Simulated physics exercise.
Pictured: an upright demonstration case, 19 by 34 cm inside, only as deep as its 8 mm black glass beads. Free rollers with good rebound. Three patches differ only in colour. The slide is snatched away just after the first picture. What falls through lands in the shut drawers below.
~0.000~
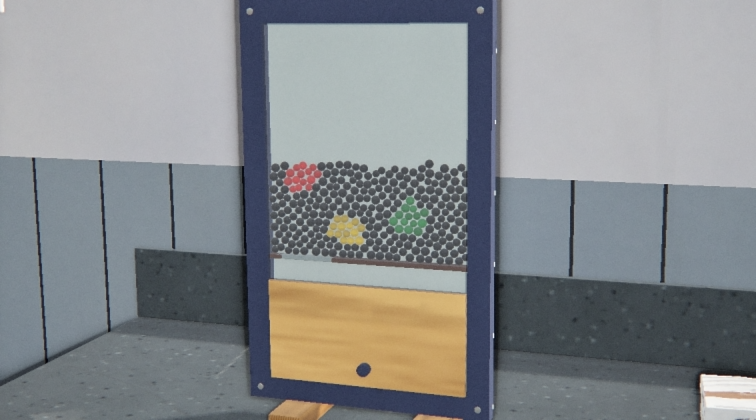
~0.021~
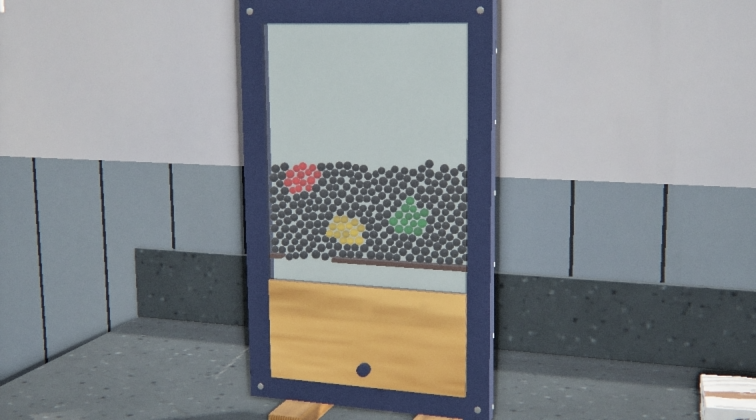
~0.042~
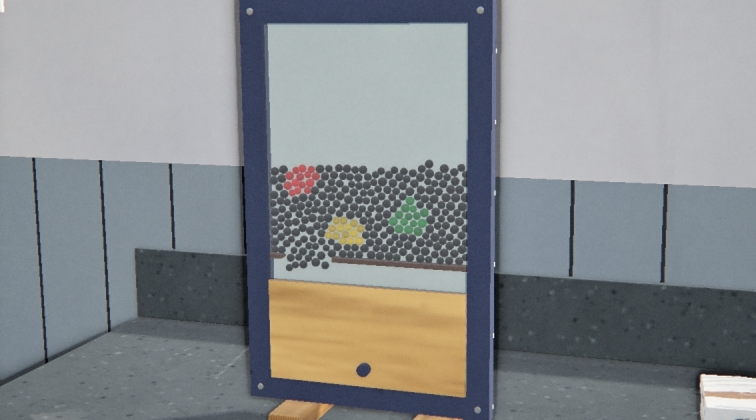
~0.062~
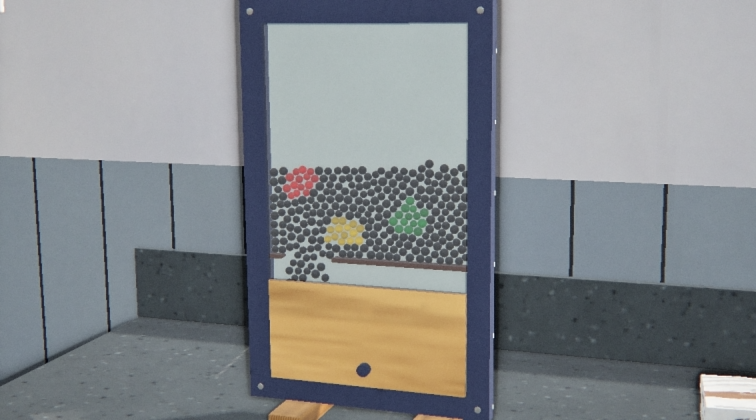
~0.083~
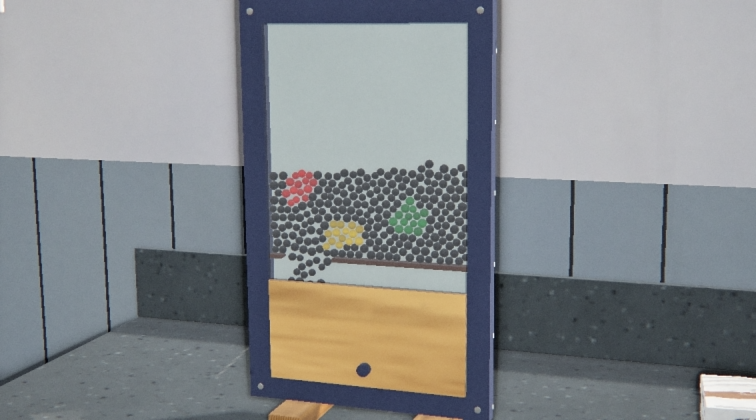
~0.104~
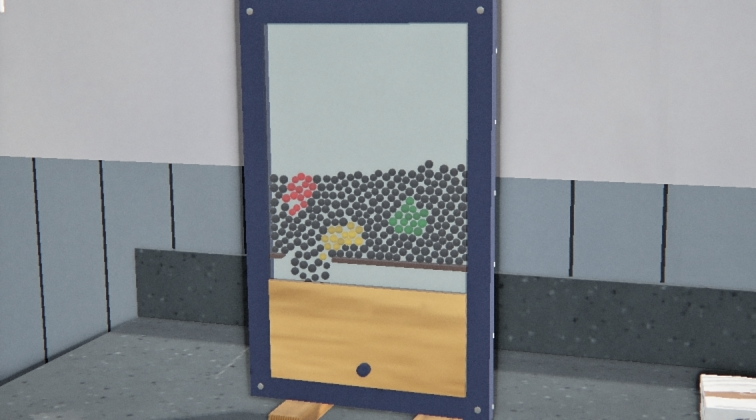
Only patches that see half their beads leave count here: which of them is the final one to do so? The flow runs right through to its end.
Last to half empty: Green.
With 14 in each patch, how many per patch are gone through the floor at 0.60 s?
From yellow, 14; from green, 0; from red, 14.
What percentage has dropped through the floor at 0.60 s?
Around 55 per cent.
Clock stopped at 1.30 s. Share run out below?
Roughly 75 percent by then.
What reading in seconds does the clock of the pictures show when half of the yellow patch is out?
It happens at about 0.2 s.
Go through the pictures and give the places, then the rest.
In the first frame, about 280 beads; beads centred (369, 214); yellow patch (346, 230); green patch (410, 218); red patch (302, 177); slide (279, 256) to (338, 260).
In the second frame, beads centred (369, 214); 1 out.
In the third frame, beads centred (368, 214); 8 out.
In the fourth frame, beads centred (368, 214); 13 out.
In the fifth frame, beads centred (367, 215); 22 out.
In the sixth frame, beads centred (367, 215); 27 out; yellow patch (341, 238); green patch (410, 219); red patch (300, 192).
After 0.25 s, 25 % are out; out of 14, yellow 6, green 0, red 0.
After 0.60 s, 60 % are out; out of 14, yellow 14, green 0, red 14.
After 1.30 s, 75 % are out; out of 14, yellow 14, green 6, red 14.
Settled by 2.9 s, 80 % are out; out of 14, yellow 14, green 13, red 14; half out at yellow 0.27 s, green 1.38 s, red 0.34 s.
